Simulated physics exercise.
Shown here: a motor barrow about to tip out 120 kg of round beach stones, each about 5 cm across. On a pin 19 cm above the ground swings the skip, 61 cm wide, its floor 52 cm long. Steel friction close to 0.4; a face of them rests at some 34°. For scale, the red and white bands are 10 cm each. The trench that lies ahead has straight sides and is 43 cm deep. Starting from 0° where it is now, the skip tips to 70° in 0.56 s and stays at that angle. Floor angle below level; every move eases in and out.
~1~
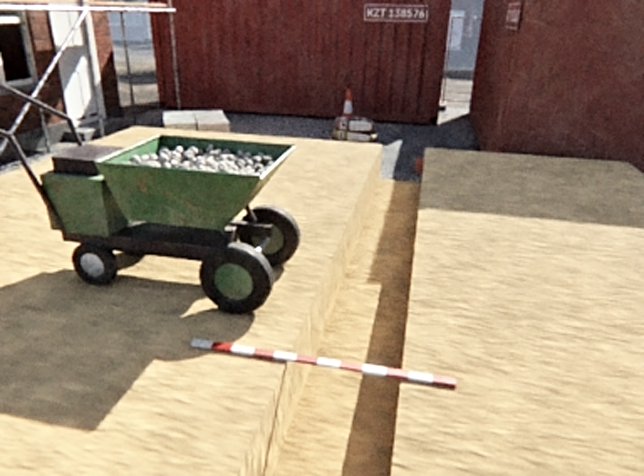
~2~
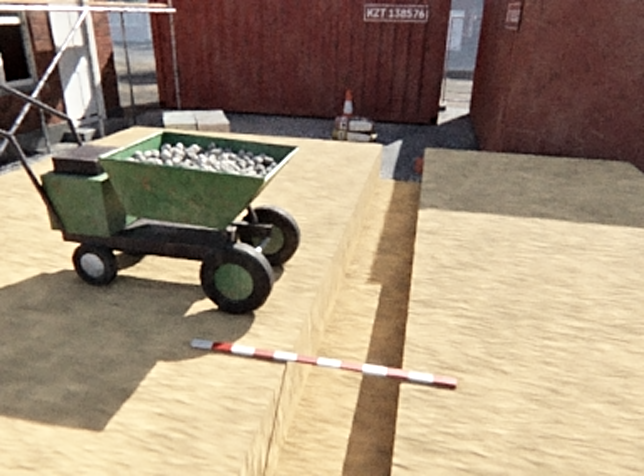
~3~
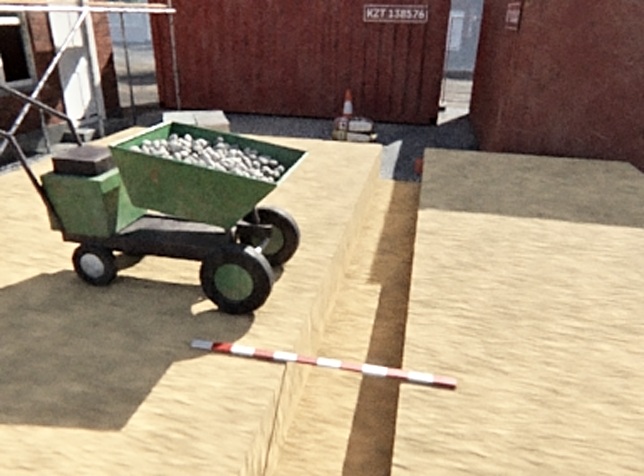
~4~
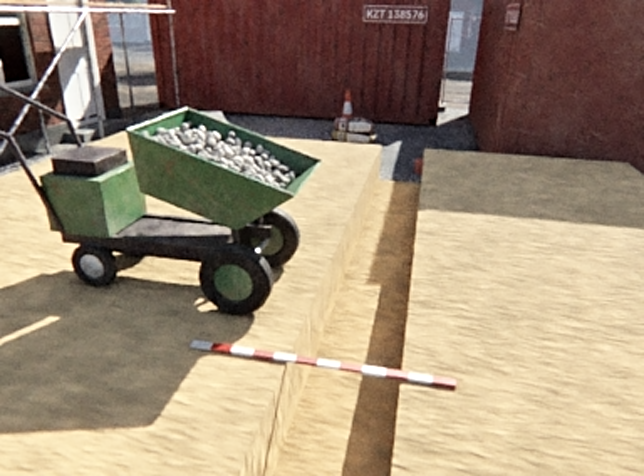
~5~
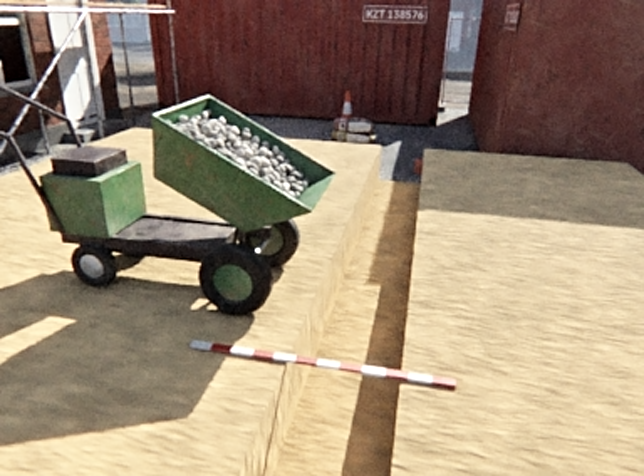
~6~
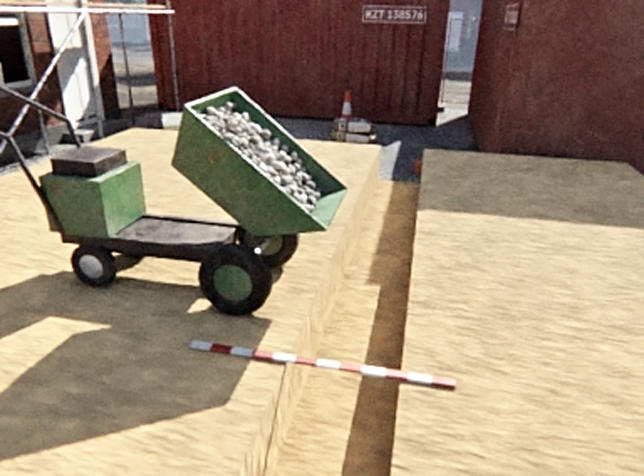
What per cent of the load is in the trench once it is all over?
47 %.
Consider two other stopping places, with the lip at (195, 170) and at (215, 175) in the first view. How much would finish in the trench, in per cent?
Roughly 100 in a hundred, then 90 in a hundred.
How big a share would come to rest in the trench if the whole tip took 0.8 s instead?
Around 65 per cent would end in the trench.
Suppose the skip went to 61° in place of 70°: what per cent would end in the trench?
It would be near 55 per cent.
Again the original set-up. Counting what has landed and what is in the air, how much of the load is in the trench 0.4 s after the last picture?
Roughly 25 percent of the load.
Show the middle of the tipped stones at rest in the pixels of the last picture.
The stones end up centred near (423, 305).
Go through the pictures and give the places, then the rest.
The first frame shows lip at (260, 178), floor tilted 0°, highest stones at (191, 157).
The second frame shows lip at (265, 180), floor tilted 2°, highest stones at (184, 153).
The third frame shows lip at (277, 186), floor tilted 8°, highest stones at (177, 143).
The fourth frame shows lip at (293, 196), floor tilted 17°, highest stones at (185, 132).
The fifth frame shows lip at (311, 212), floor tilted 28°, highest stones at (202, 121).
The sixth frame shows lip at (326, 230), floor tilted 39°, highest stones at (225, 114).
Then, 0.1 s after the last picture the floor is at 59°, 100 % in the skip; the foremost stones are at (338, 240).
Then, 0.4 s after the last picture the floor is at 70°, 69 % in the skip, 27 % in the trench, 4 % past the trench; the foremost stones are at (420, 312).
Then, 0.7 s after the last picture the floor is at 70°, 10 % in the skip, 37 % in the trench, 53 % past the trench; the foremost stones are at (613, 337).
Then, 2.7 s after the last picture the floor is at 70°, 0 % in the skip, 47 % in the trench, 53 % past the trench; the foremost stones are past the picture's edge.
